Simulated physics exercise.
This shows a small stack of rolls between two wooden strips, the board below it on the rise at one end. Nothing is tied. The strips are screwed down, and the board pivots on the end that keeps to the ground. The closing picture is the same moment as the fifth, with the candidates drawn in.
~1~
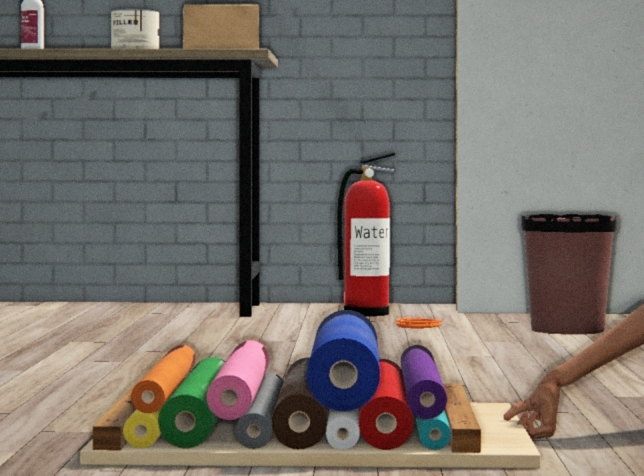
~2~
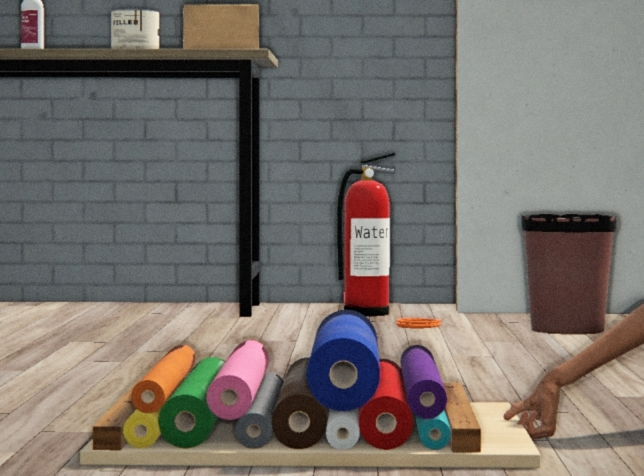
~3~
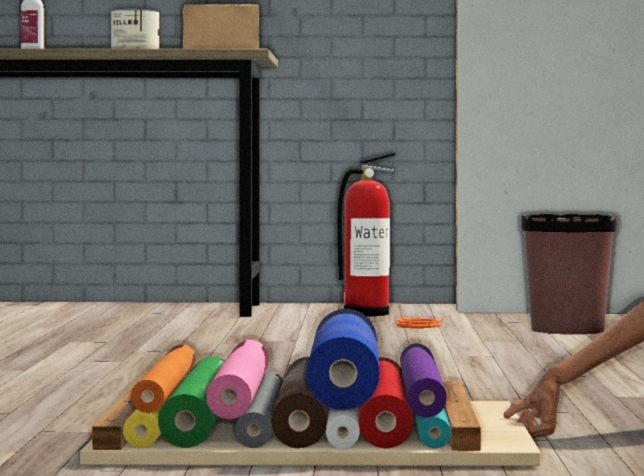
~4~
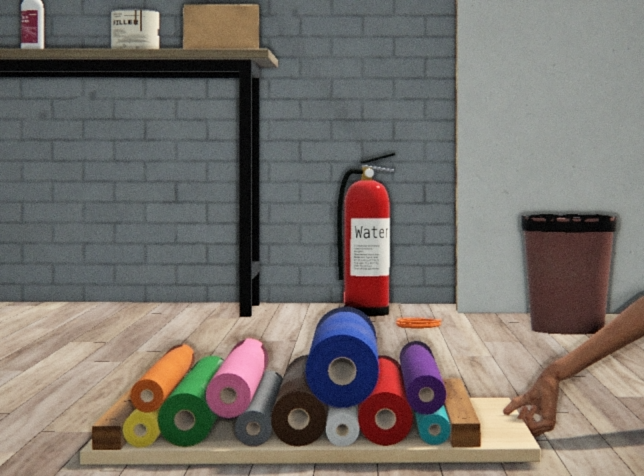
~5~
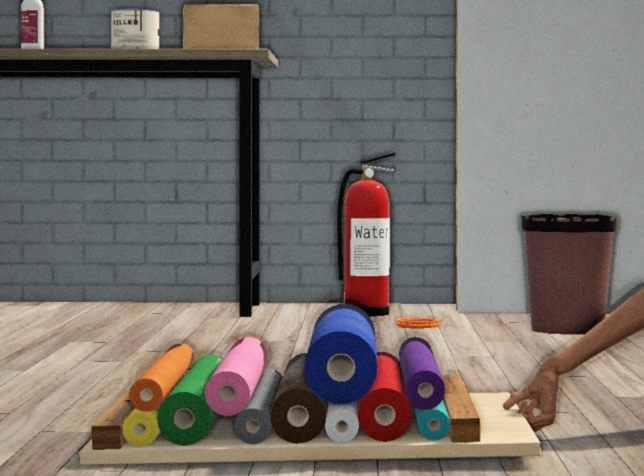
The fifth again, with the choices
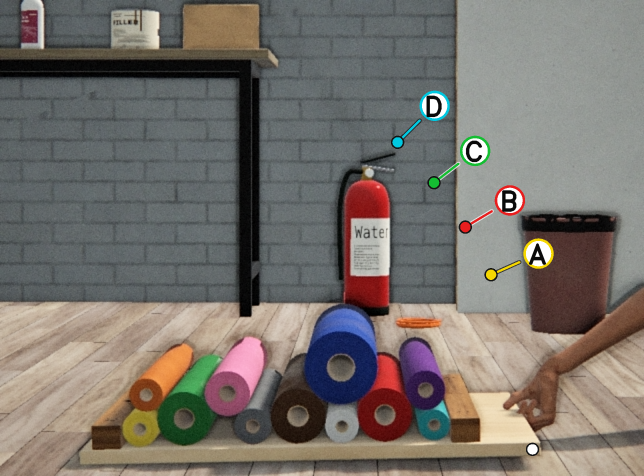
A hand slightly raises the right end of a board holding a stack of colourful rolls.
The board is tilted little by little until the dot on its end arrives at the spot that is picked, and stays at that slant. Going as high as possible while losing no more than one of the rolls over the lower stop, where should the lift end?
The last mark within the limit is C.
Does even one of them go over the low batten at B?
Yes.
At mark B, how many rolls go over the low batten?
At B the number is one.
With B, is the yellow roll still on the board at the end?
Yes, with B.
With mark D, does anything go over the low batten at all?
At D: Yes.
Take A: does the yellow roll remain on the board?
Yes.
On the marked copy, A at (491, 274); B at (465, 227); C at (434, 182); D at (397, 143); the white dot at (532, 449).
With C. Early on, board at 20°.
Further on, board at 38°.
At the end, board at 38°, one over the low batten (orange).
As for the rest, A one over the low batten (orange); B one over the low batten (orange); D three over the low batten (orange, pink, blue).
